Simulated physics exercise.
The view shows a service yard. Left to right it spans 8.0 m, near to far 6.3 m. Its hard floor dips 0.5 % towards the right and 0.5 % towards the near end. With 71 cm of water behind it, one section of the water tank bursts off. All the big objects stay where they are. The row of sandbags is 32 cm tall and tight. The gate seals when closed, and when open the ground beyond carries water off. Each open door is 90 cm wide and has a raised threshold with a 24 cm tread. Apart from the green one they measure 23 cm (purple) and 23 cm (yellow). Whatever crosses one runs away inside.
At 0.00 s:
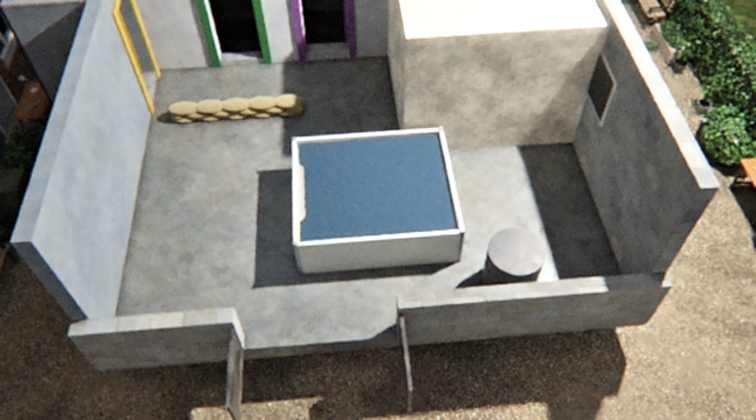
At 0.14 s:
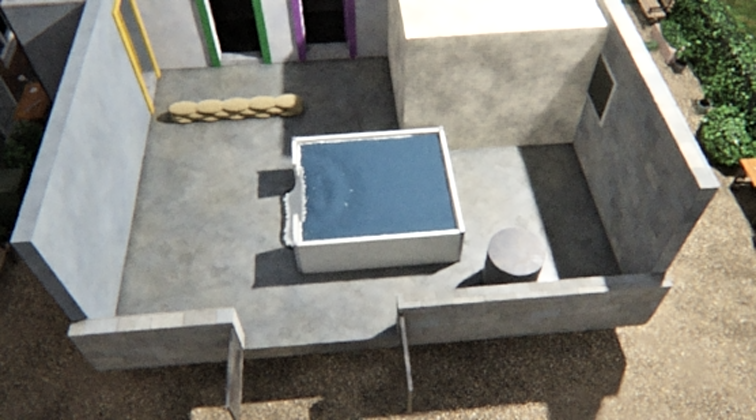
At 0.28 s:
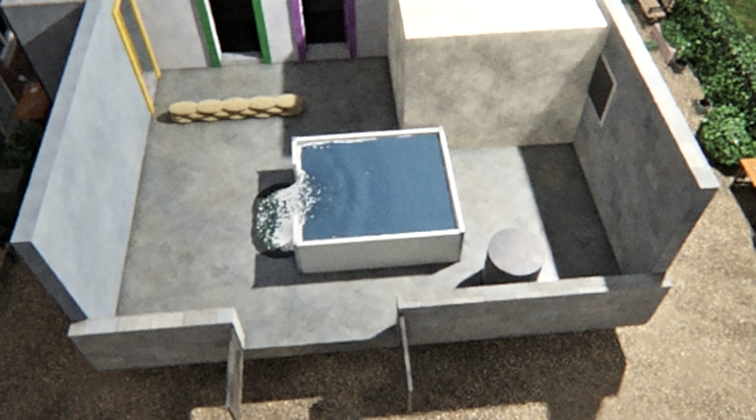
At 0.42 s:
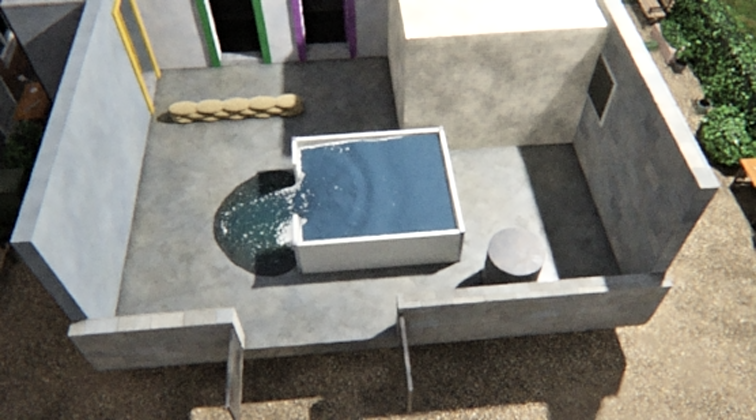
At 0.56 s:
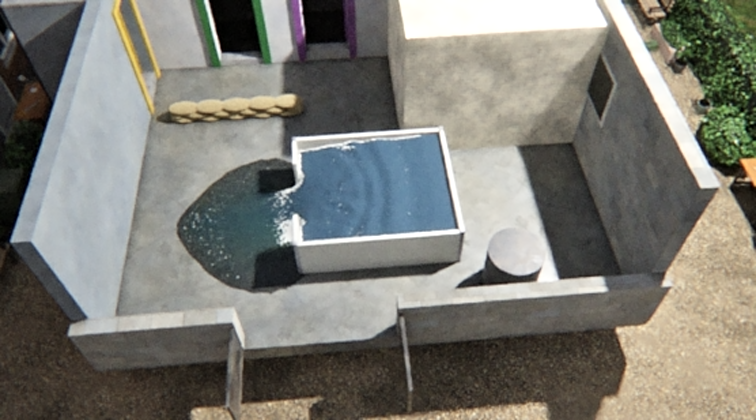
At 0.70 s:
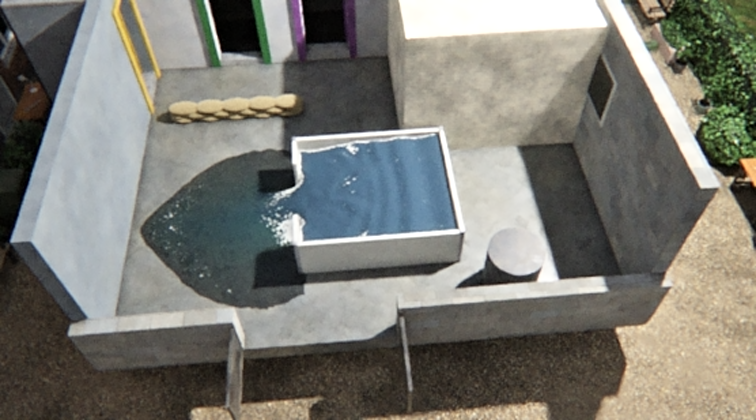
Water in a raised rectangular tank sits still in a walled concrete yard, then bursts through a gap in the tank's left side. It splashes onto the floor and spreads leftward as a dark, widening pool, while ripples cross the tank and the green-framed door behind stays dry.
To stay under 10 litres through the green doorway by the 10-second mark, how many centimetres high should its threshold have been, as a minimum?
At least 5 cm or so.
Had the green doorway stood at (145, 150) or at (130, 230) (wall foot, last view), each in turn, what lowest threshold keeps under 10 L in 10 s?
Roughly 18 and 30 cm.
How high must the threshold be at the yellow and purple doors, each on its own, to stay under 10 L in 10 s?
About 11.5 cm at yellow and 8.0 cm at purple.
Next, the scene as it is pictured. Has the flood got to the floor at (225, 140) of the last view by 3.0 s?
It is flooded.
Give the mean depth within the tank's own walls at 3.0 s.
About 38 cm.
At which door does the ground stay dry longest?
Last comes the purple one.
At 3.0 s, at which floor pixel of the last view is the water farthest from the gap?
At about (159, 75).
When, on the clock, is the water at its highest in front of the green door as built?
At about 4.0 s.
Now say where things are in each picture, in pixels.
The water tank at (374, 186) is whole and still, 71 cm deep; the green door at (234, 24) is dry, in the first frame.
Water pours out at (300, 210) and has run 0.3 m, to (284, 240); about 7 cm deep outside, 71 cm at the back, in the second frame.
The front is at (255, 234), 0.8 m from the gap at (300, 210); 0.9 m2 of floor is wet, 71 cm left at the back, in the third frame.
The front is at (219, 236), 1.4 m from the gap at (300, 211); 2.2 m2 of floor is wet, 71 cm left at the back, in the fourth frame.
The front is at (181, 228), 2.0 m from the gap at (300, 210); 3.7 m2 of floor is wet, 71 cm left at the back, in the fifth frame.
The gap is at (300, 209), the front 2.6 m out at (148, 236); the back of the water tank holds 70 cm; the green door at (234, 24), 4.3 m from the gap, is still 2.7 m from the nearest water, in the sixth frame.
After 1.4 s water covers 30 % of the floor, deepest (40 cm) near (291, 217); it has not reached the green door.
After 3.0 s water covers 35 % of the floor, deepest (34 cm) near (136, 263); 3 cm at the green door, 0 litres in over its 13 cm threshold.
After 10.0 s water covers 95 % of the floor, deepest (15 cm) near (339, 159); 4 cm at the green door, 0 litres in over its 13 cm threshold.
At the green door as built, the water arrived by 2.9 s and peaked near 9 cm at 4.0 s.
Run again over the same 10 s with other heights there, 14 litres in over 4.5 cm, 5 litres over 6 cm. The limit of 10 litres is kept from about 5 cm up.
